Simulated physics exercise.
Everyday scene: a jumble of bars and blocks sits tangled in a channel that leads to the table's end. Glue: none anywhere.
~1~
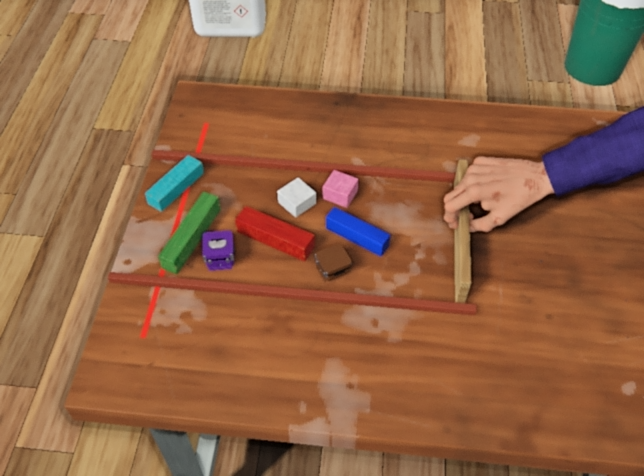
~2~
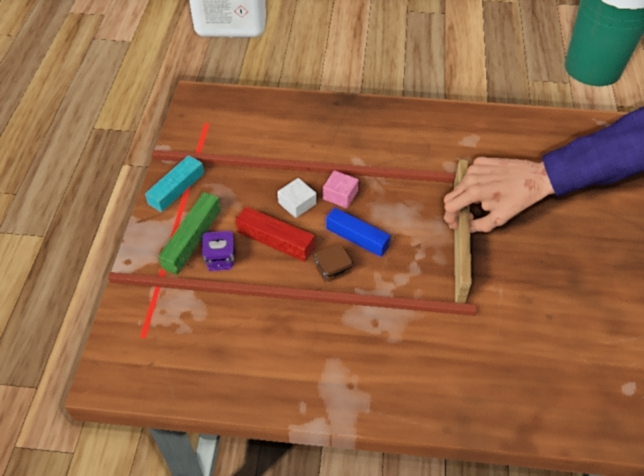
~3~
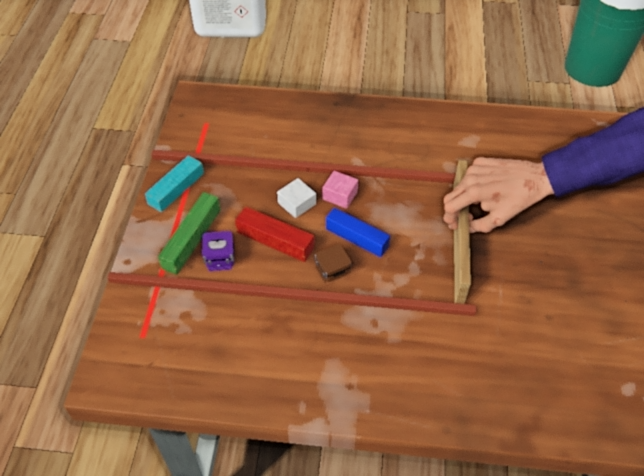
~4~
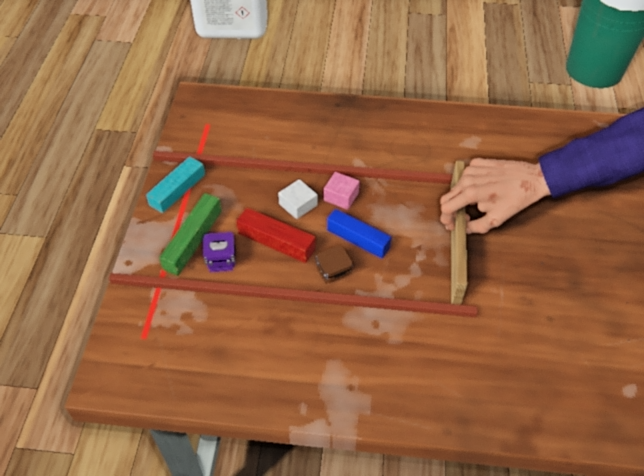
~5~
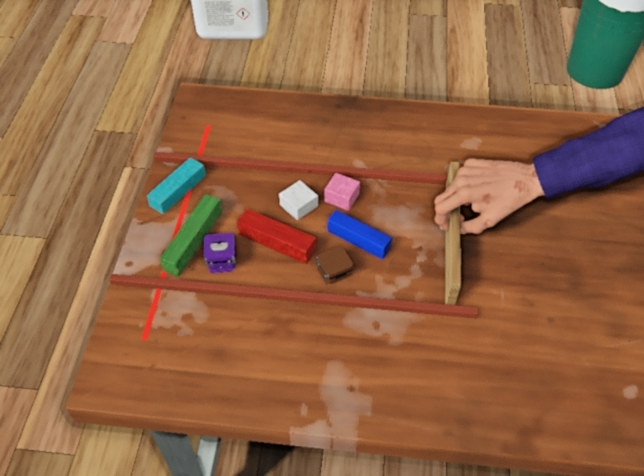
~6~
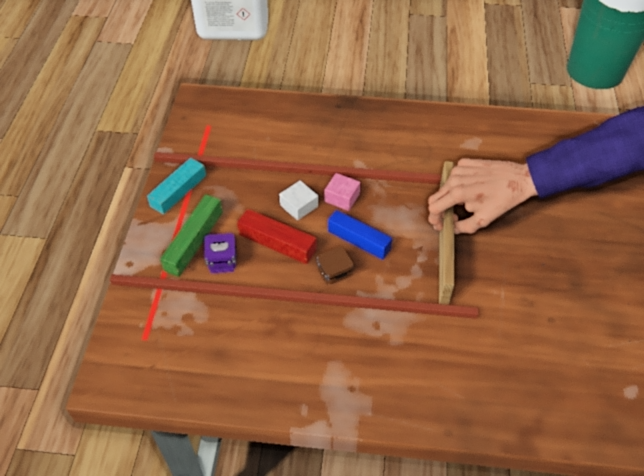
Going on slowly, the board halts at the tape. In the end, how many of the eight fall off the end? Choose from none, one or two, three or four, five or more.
Final count: One or two.
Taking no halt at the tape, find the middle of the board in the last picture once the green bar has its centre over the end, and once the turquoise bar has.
The middle is at (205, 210) when it's the green bar, and at (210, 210) when it's the turquoise bar.
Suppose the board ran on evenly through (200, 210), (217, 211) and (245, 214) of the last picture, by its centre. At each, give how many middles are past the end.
Respectively 2, 0 and 0.
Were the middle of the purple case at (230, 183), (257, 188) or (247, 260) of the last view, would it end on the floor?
In turn: Topples off, topples off, stays put.
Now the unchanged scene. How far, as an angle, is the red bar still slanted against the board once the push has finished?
About 30° out of line.
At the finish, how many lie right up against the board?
Number in contact with it: 3.
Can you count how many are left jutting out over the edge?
Tally: 3.
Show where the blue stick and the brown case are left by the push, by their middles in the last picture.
Blue stick at about (159, 209), brown case at about (147, 261).
Early on, none off yet; turquoise bar at rest near (177, 185); green bar at rest near (193, 235); purple case at rest near (221, 253).
A while later, none off yet; turquoise bar at rest near (177, 185); green bar moving near (189, 233); purple case at rest near (221, 253).
Further along, none off yet; turquoise bar travelled a little near (152, 181); green bar travelled a little near (143, 228); purple case travelled well along near (165, 248).
Finally, the number that fall off is one or two; lost, green bar and turquoise bar.
